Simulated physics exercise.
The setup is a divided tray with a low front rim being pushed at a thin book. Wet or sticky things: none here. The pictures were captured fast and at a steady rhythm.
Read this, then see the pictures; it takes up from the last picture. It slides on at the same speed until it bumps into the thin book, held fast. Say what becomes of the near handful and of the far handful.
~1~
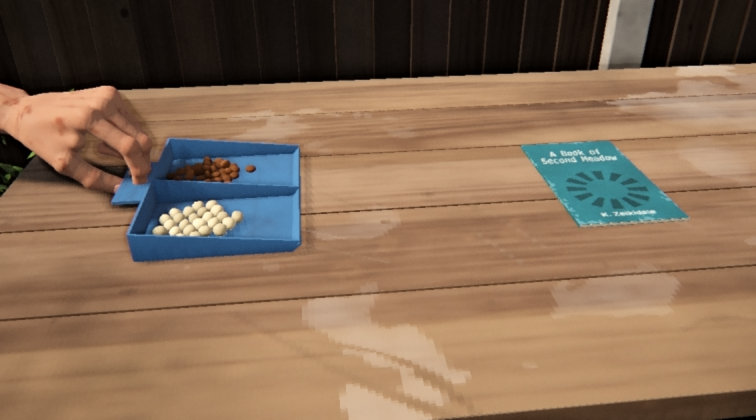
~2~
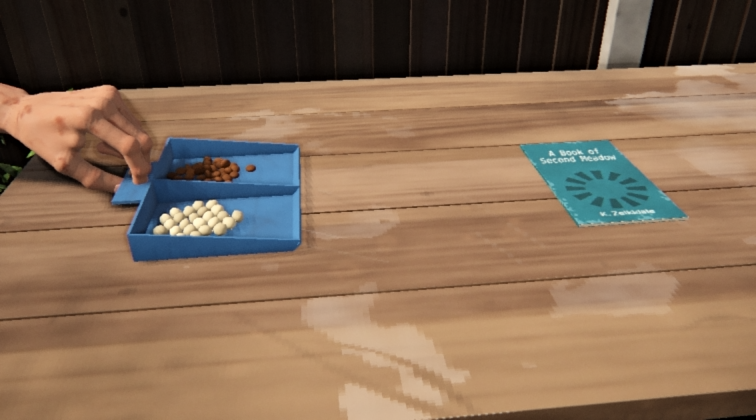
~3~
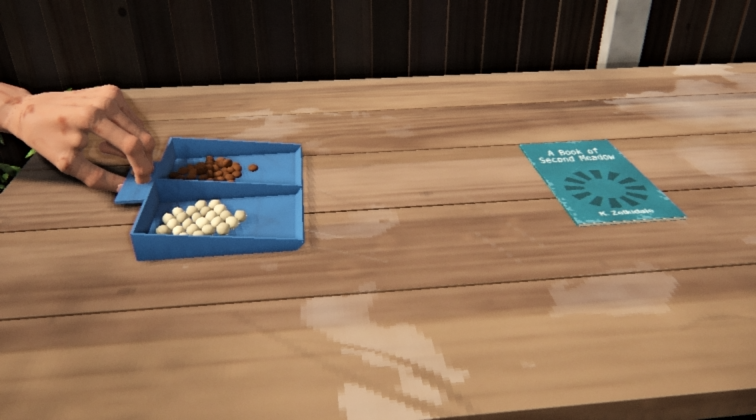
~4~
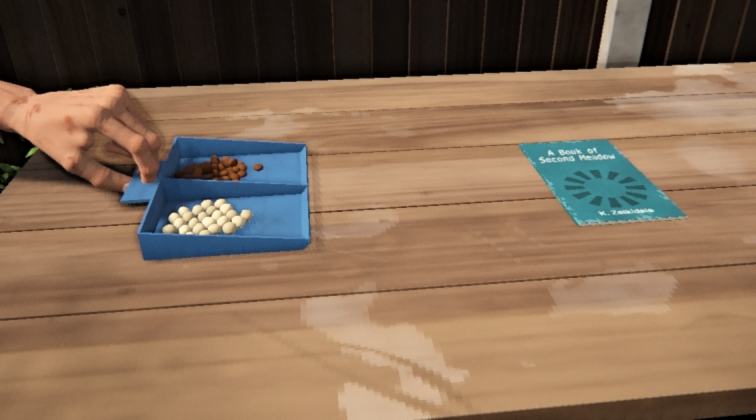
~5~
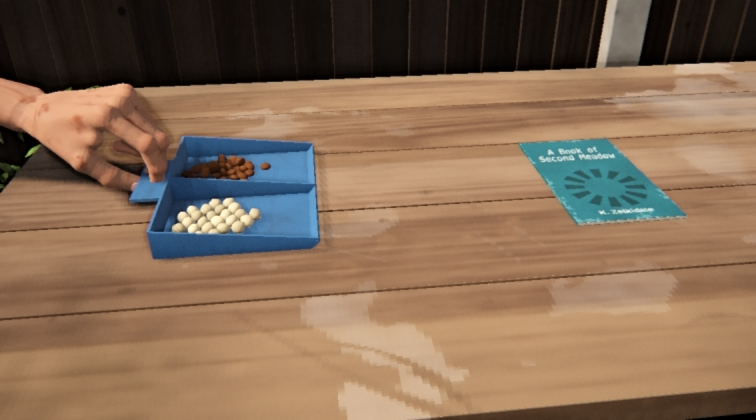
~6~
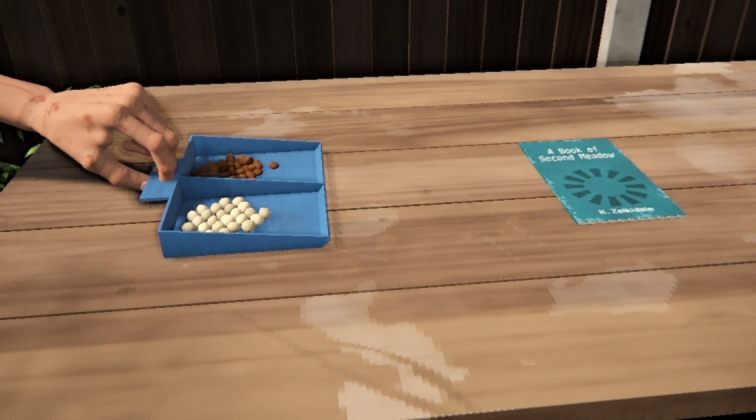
The near handful does not leave; the far handful does not leave.
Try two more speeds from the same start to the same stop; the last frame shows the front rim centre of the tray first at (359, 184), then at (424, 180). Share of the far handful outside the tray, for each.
0 % and 0 %.
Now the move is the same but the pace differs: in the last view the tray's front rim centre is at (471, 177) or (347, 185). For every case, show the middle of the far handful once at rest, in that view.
Try 1 about (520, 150); try 2 about (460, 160).
Then, 0.65 s past the last view, tray still sliding, front rim near (432, 179); near handful all inside; far handful all inside.
Then, 1.40 s past the last view, tray stopped at the thin book; near handful all inside; far handful all inside.
Finally, tray stopped at the thin book; near handful all inside; far handful all inside.
